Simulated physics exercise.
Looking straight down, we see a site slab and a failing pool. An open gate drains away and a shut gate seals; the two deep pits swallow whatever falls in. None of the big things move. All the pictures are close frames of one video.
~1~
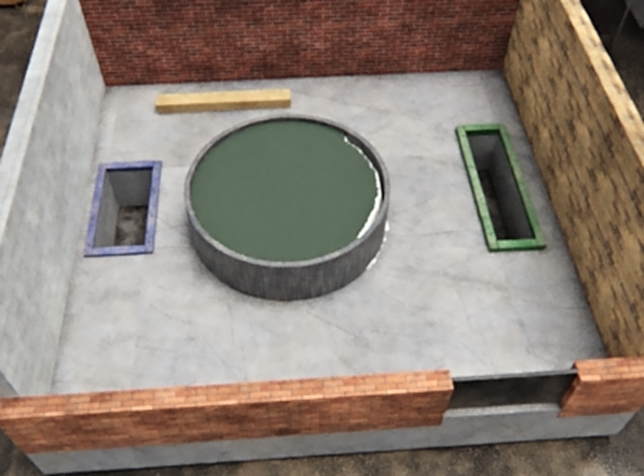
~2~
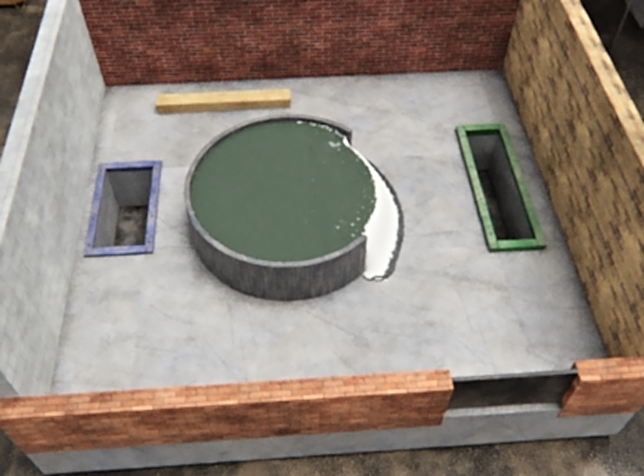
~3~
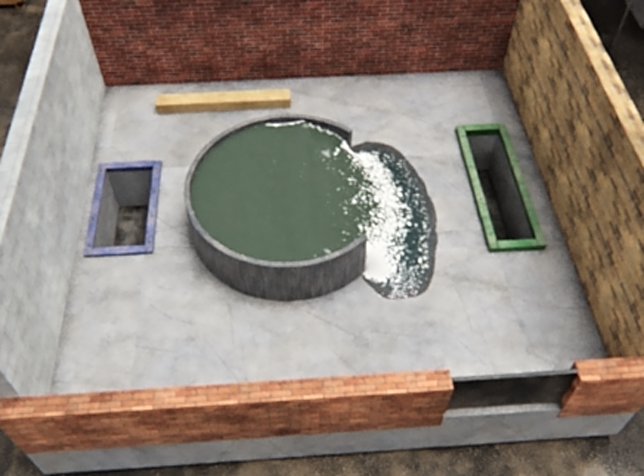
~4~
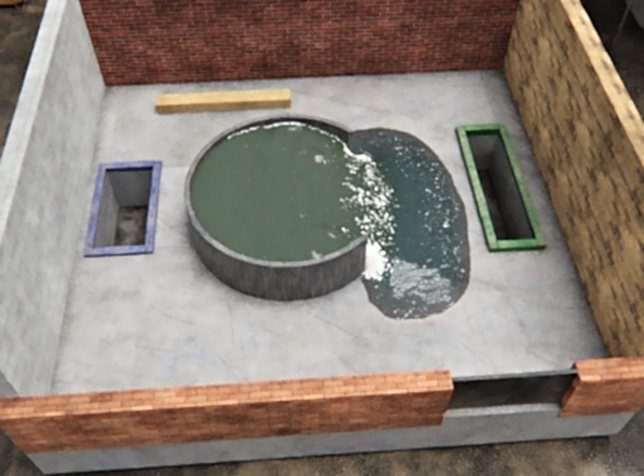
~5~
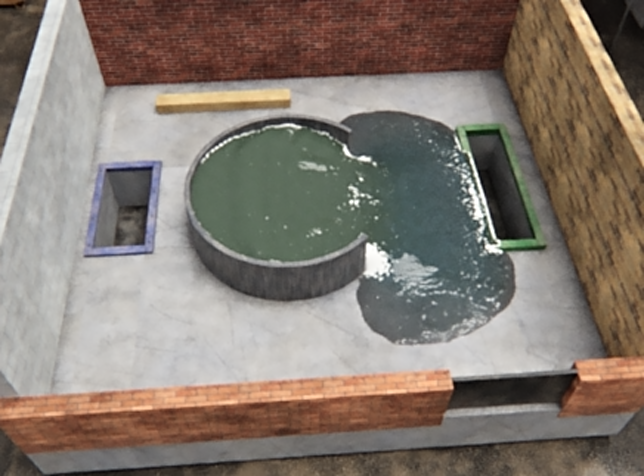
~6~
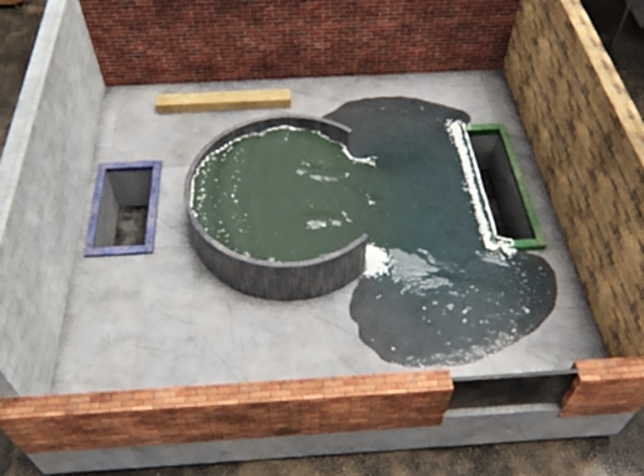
Dark green water breaks through the right side of a round grey pool on a walled concrete slab, foaming white at the gap. It spreads rightward across the floor in a widening dark sheet, reaches the green-framed pit and pours over its near edge, while spreading around both its ends.
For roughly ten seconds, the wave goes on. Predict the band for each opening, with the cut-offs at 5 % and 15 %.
Prediction: The gate falls below 5 %; the green pit falls above 15 %; the blue pit falls below 5 %.
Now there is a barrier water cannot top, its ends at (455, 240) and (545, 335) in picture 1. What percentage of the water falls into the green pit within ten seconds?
Green: 40 %.
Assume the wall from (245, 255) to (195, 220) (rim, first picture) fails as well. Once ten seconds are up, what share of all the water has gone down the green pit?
Near 0 per cent for green.
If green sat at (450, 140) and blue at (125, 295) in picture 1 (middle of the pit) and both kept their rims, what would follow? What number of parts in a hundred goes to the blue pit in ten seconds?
Blue: About 8 %.
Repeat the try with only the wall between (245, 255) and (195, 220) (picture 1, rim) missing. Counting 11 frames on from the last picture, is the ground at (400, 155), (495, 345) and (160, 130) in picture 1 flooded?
The first would be still unwetted, the second still unwetted and the third still unwetted.
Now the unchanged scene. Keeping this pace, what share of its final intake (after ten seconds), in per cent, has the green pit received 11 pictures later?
About 60 %.
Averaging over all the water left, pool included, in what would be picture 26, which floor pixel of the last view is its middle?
Centre of mass: Roughly (400, 228).
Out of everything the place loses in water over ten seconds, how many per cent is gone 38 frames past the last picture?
I'd estimate close to 95 per cent.
A moment on, water covers 35 % of the floor; the gate 0 %, the green pit 10 %, the blue pit 0 %.
Next, water covers 35 % of the floor; the gate 0 %, the green pit 21 %, the blue pit 0 %.
Then, water covers 45 % of the floor; the gate 0 %, the green pit 31 %, the blue pit 0 %.
Later, water covers 80 % of the floor; the gate 0 %, the green pit 36 %, the blue pit 0 %.
In the end, water covers 95 % of the floor; the gate 0 %, the green pit 37 %, the blue pit 2 %.
